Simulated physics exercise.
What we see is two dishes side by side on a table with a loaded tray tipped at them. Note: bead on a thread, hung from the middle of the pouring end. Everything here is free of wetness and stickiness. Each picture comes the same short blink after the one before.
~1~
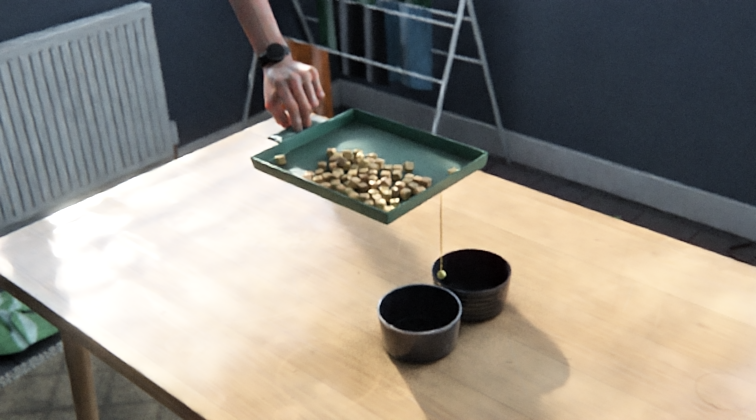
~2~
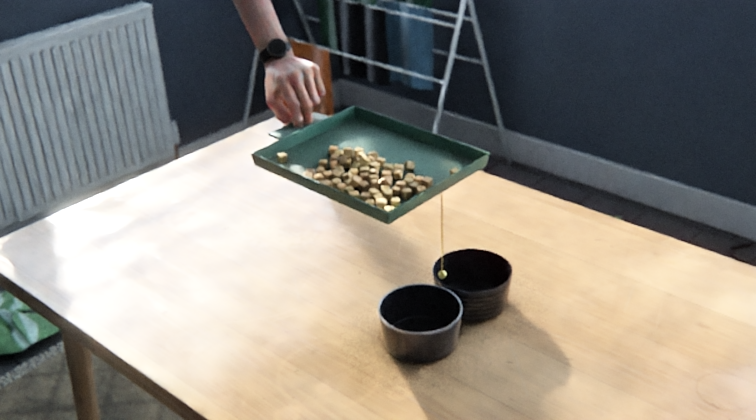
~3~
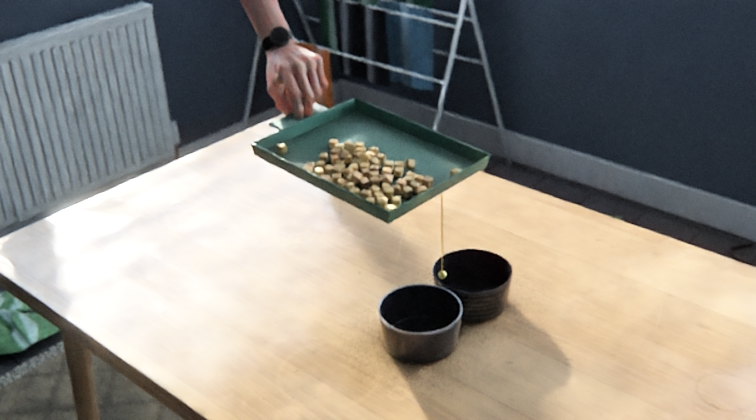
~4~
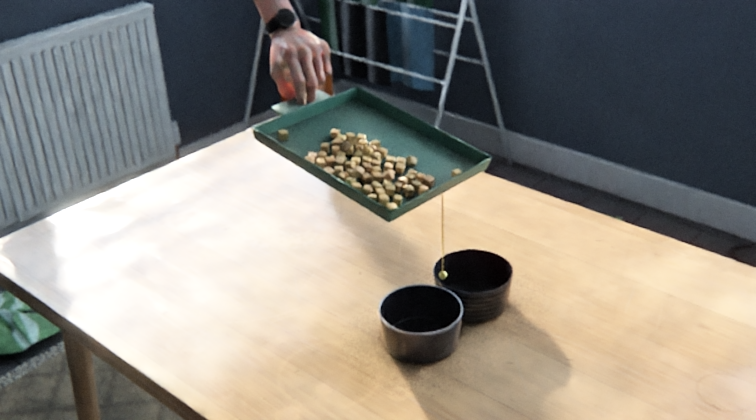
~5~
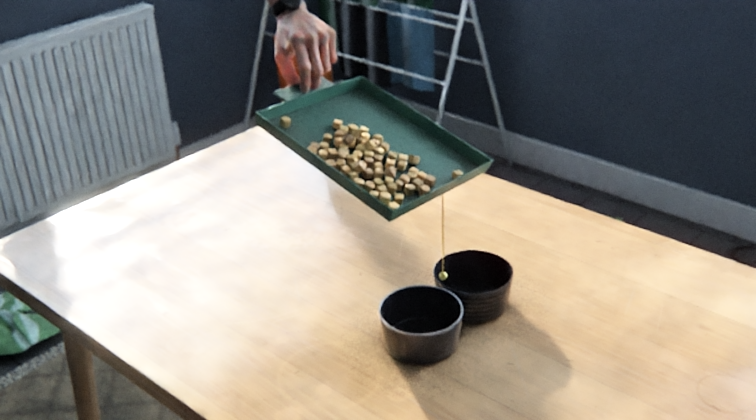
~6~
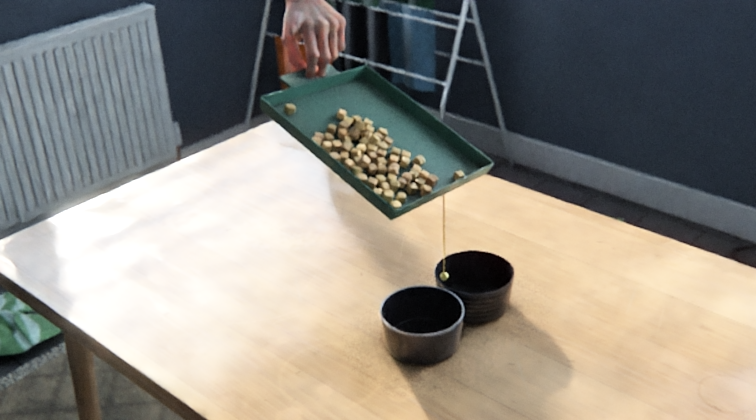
Green tray of small wooden cubes tilting gradually as a hand raises its handle end above two dark bowls on a table.
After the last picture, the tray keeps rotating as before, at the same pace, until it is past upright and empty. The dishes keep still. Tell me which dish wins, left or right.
The dish that wins is the right one.
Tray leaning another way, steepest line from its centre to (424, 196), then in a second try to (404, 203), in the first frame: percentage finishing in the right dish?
In order, 0 in a hundred and 0 in a hundred.
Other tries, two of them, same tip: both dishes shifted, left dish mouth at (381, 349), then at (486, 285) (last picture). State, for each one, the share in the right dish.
It works out to 10 percent and then 20 percent.
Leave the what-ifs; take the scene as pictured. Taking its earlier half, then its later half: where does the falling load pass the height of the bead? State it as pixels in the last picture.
First part (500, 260), rest (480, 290).
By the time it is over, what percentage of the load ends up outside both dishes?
My estimate is close to 60 %.
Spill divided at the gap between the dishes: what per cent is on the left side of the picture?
I'd put it at close to 0 per cent.
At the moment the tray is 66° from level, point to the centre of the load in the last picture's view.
Somewhere around pixel (438, 169) in the last picture.
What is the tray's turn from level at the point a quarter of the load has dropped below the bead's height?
Somewhere near 110°.
Soon after the last picture, tray tipped steeply; nearly all on the tray; a stray few in the air.
A little later, tray tipped past a quarter turn; about two thirds on the tray; a small part in the right dish; a small part outside both; a small part in the air.
Later still, tray tipped past a quarter turn; about half in the right dish; about half outside both.
At rest, tray tipped past a quarter turn; none in the left dish; about half in the right dish; about half outside both.
